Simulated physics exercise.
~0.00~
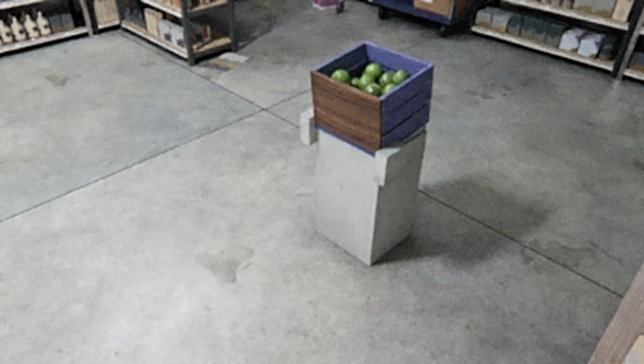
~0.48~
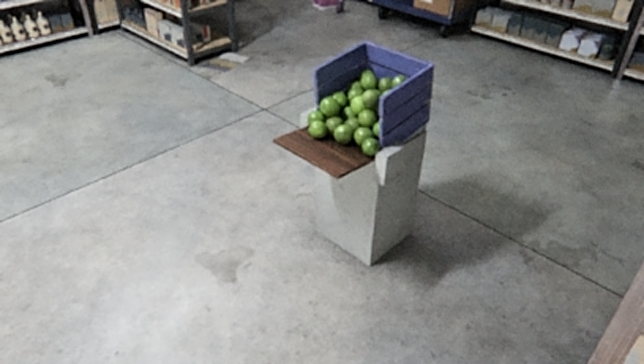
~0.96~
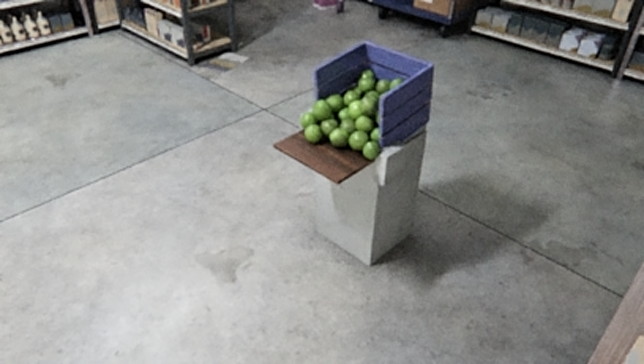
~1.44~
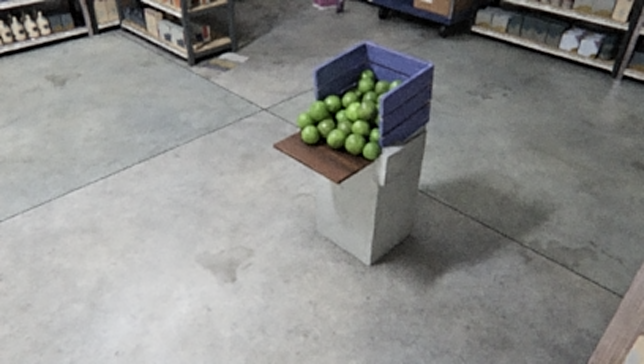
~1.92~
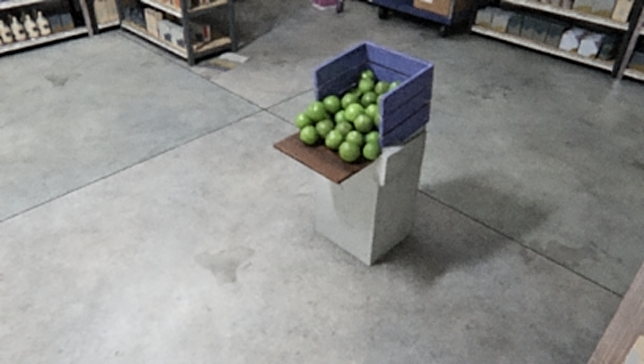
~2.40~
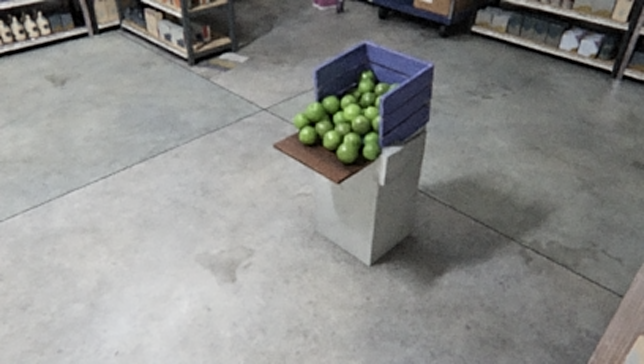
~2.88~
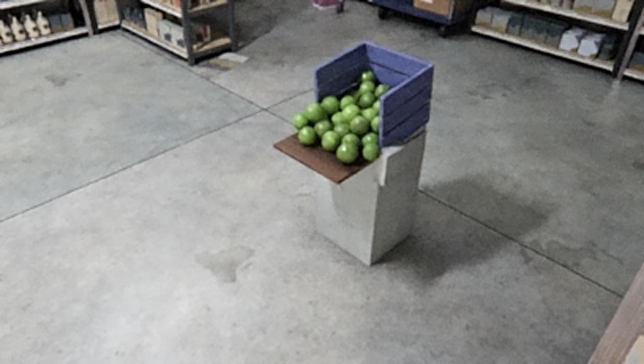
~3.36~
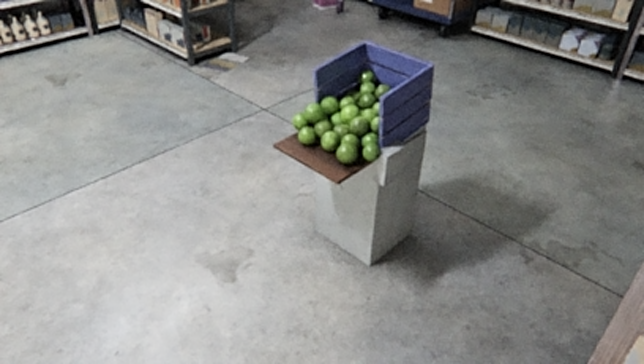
Green apples spilling forward onto the lowered brown flap of a blue chute on a pale pedestal, then settling without falling off.
